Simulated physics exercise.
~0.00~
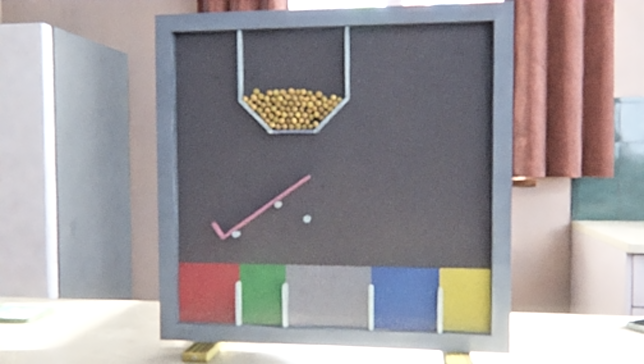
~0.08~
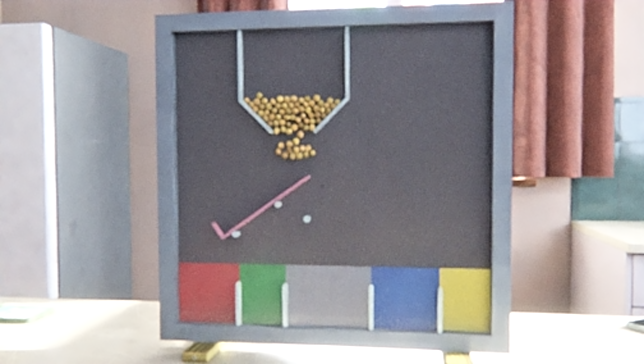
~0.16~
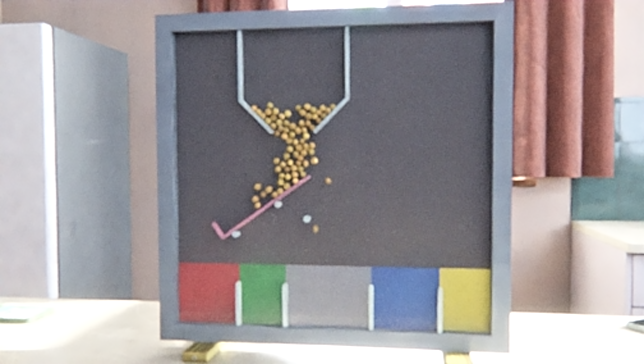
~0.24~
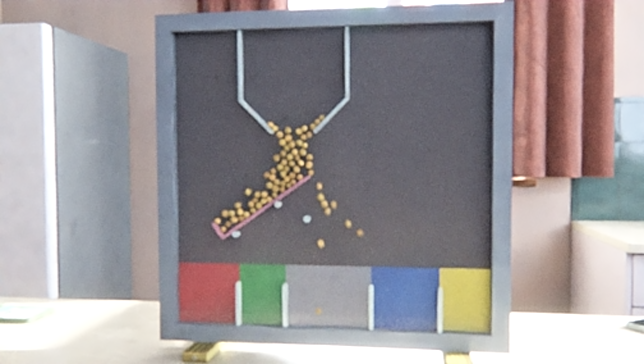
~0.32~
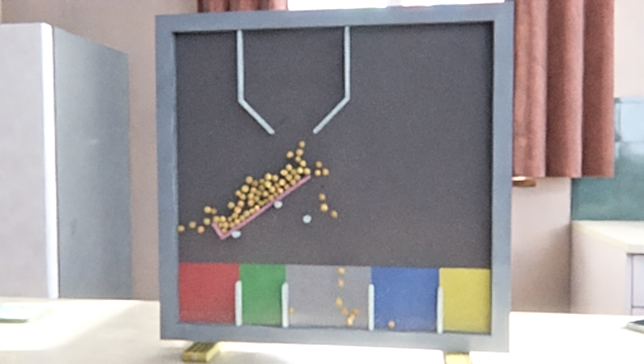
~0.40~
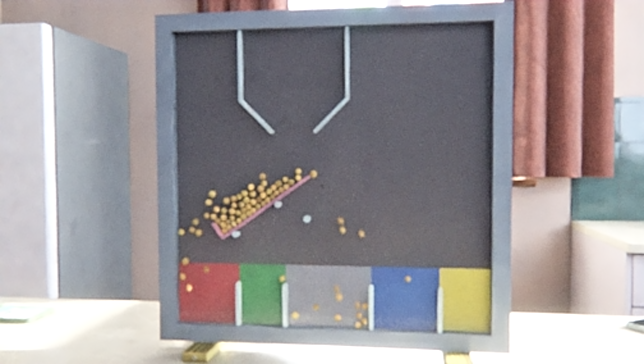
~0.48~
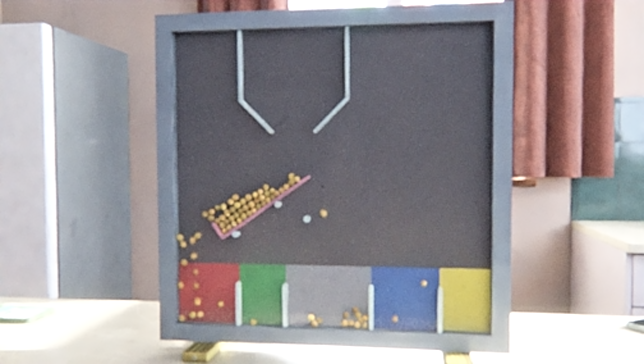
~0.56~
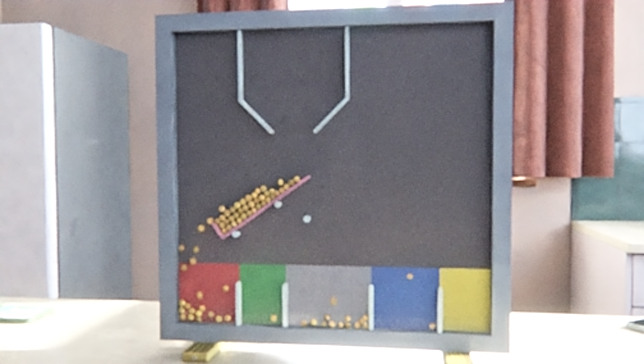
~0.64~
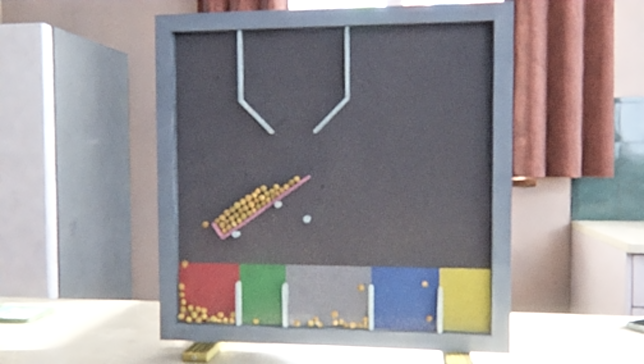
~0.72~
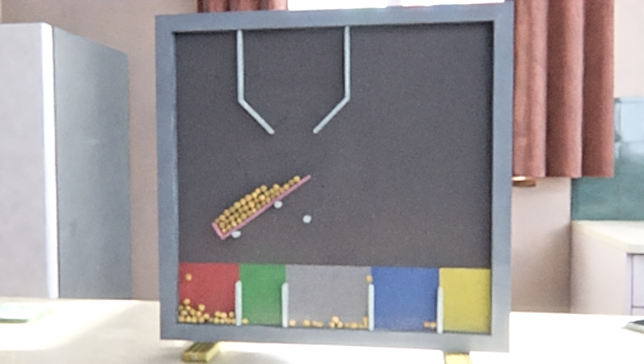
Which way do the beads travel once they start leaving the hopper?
The beads move down, dropping out of the hopper towards the pink rocker and the bins.
